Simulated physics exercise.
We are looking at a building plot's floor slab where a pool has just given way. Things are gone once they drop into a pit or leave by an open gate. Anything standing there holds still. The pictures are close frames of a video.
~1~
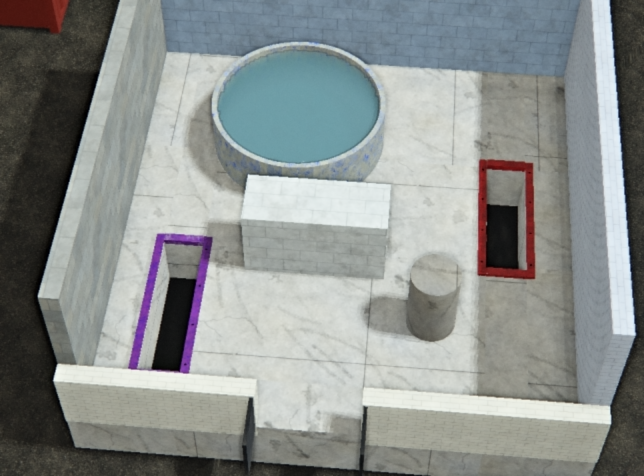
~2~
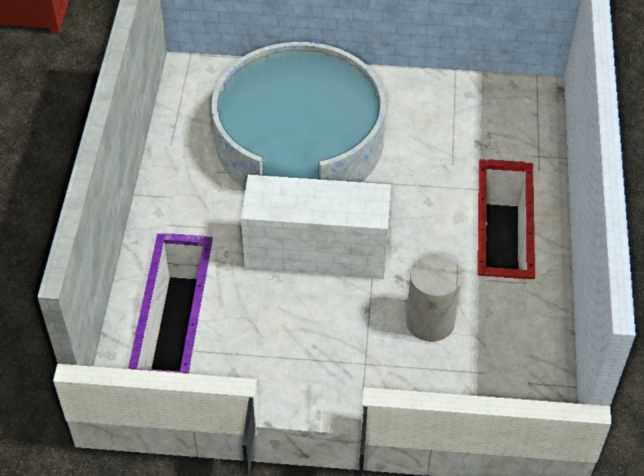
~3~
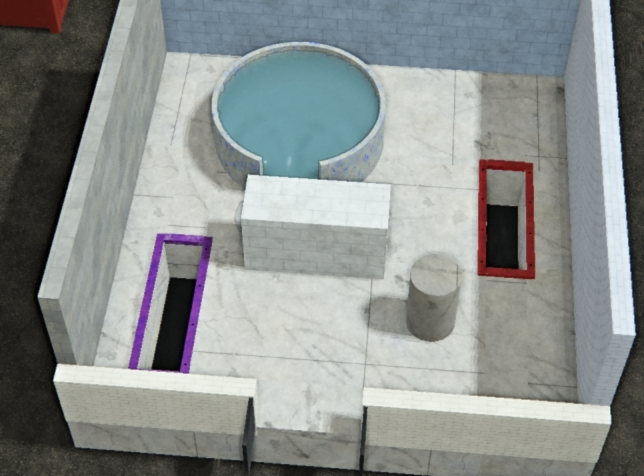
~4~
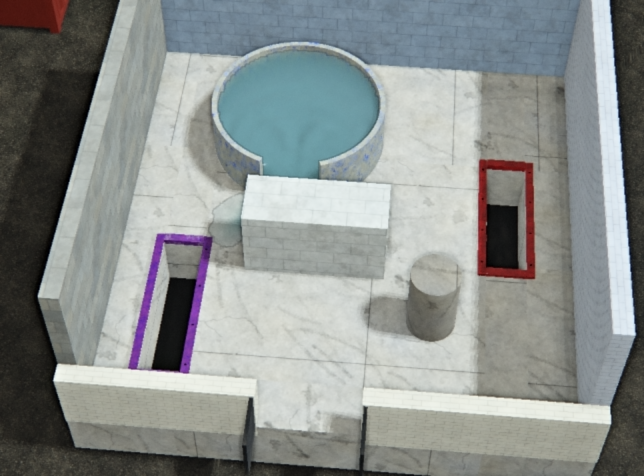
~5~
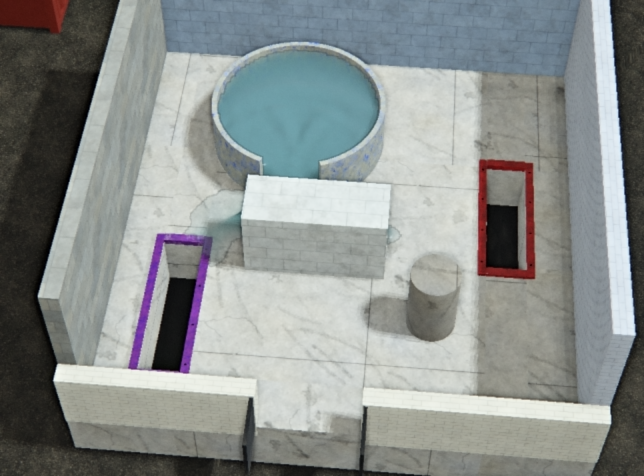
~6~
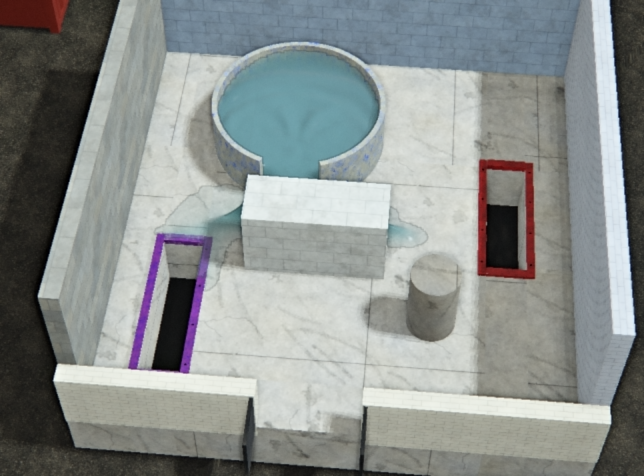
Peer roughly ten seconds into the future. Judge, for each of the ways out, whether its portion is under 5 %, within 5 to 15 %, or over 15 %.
My judgement: The gate's portion is under 5 %; the purple pit's portion is within 5 to 15 %; the red pit's portion is over 15 %.
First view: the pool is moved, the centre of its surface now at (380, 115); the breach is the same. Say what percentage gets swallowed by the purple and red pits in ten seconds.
Shares - purple: 4 in a hundred, red: 14 in a hundred.
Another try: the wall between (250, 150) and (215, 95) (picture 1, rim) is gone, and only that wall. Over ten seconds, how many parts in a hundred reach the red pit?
The red pit gets 2 per cent.
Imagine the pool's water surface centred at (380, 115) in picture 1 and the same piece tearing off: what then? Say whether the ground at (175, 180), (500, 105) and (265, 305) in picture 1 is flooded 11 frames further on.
Location one: Soaked; location two: Bone dry; location three: Bone dry.
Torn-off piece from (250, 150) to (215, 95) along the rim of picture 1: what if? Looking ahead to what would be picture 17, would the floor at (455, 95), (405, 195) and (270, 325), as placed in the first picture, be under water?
Taking them in order, I'd say not reached, not reached and not reached.
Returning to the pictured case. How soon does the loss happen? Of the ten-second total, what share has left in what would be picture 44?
Roughly 75 %.
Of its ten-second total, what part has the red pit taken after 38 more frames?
Around 75 in a hundred.
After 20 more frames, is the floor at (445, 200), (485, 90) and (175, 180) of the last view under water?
Listed points: Inundated / inundated / inundated.
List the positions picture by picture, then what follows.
Still water in the round tank at (299, 106), in the first frame.
The front is at a hidden place, out from the gap at (291, 186), in the second frame.
The front is at a hidden place, out from the gap at (291, 189), in the third frame.
Water pours out at (291, 190) and has run to a hidden place, in the fourth frame.
The front is at (393, 238), out from the gap at (291, 189), in the fifth frame.
The front is at (419, 240), out from the gap at (291, 189), in the sixth frame.
A moment on, water covers 25 % of the floor; the gate 0 %, the purple pit 1 %, the red pit 1 %.
Next, water covers 40 % of the floor; the gate 0 %, the purple pit 2 %, the red pit 5 %.
Then, water covers 50 % of the floor; the gate 0 %, the purple pit 4 %, the red pit 11 %.
Later, water covers 70 % of the floor; the gate 0 %, the purple pit 6 %, the red pit 17 %.
In the end, water covers 90 % of the floor; the gate 1 %, the purple pit 8 %, the red pit 23 %.
